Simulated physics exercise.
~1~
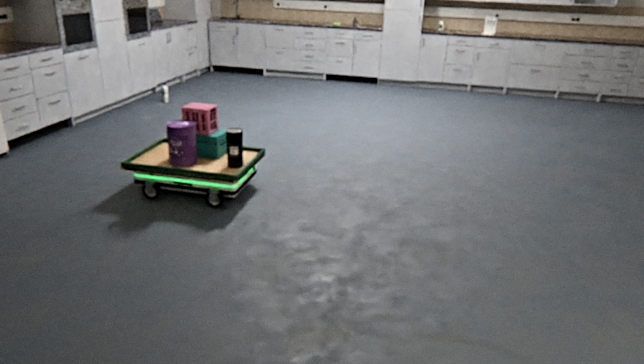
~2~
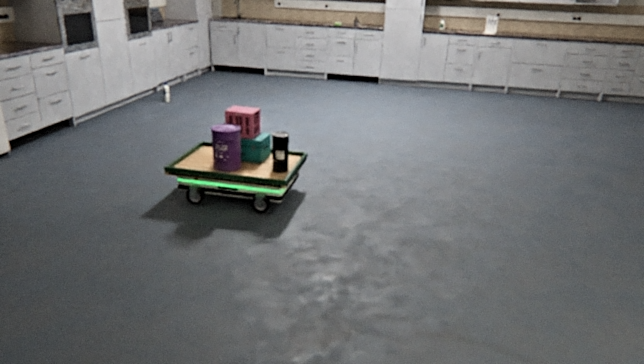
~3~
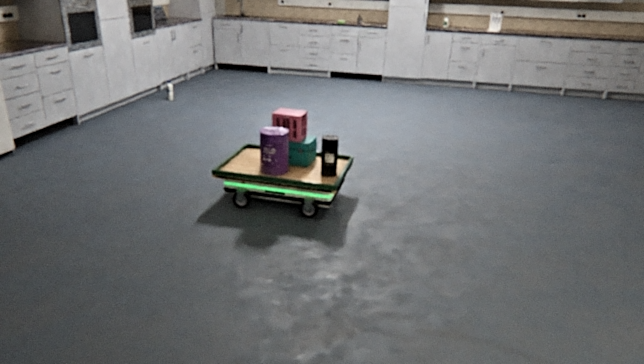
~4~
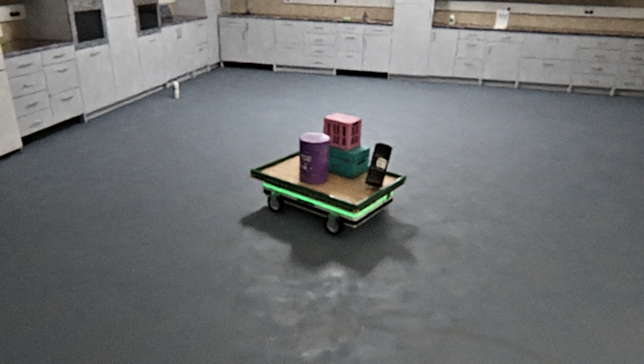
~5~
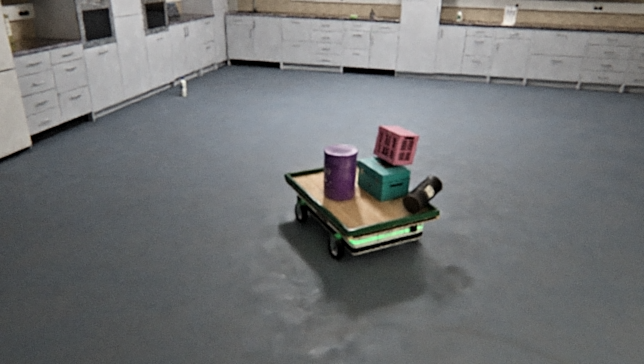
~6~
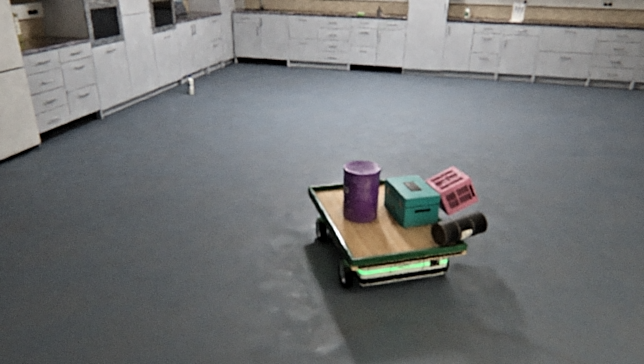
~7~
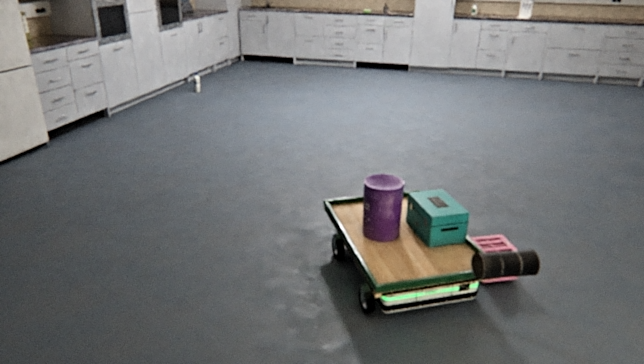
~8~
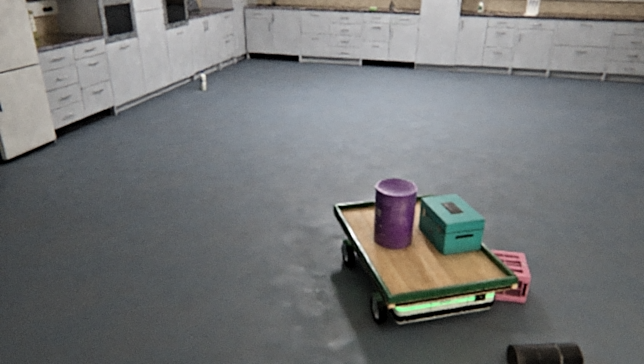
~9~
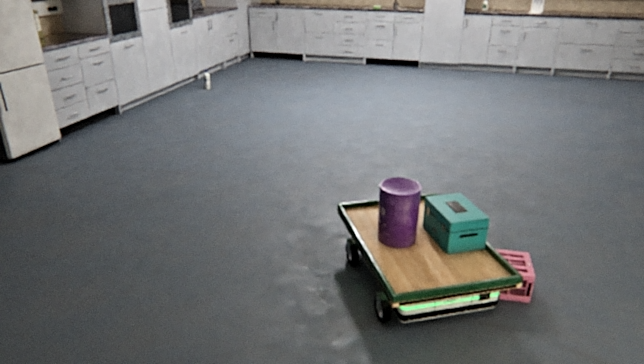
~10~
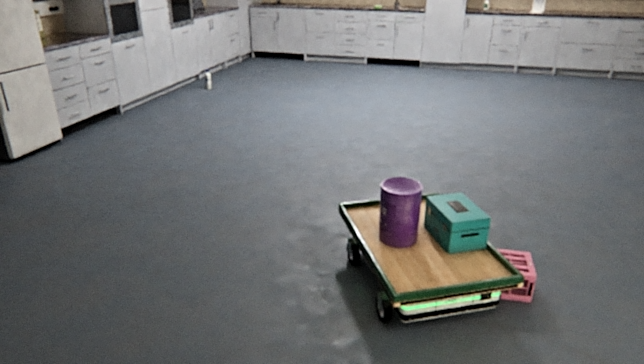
A pink crate and a black canister toppled off a flat cart as it rolled rightward across a gray floor and turned toward the viewer, and the cart then stopped with the purple pail and turquoise toolbox still aboard and the crate lying beside it.
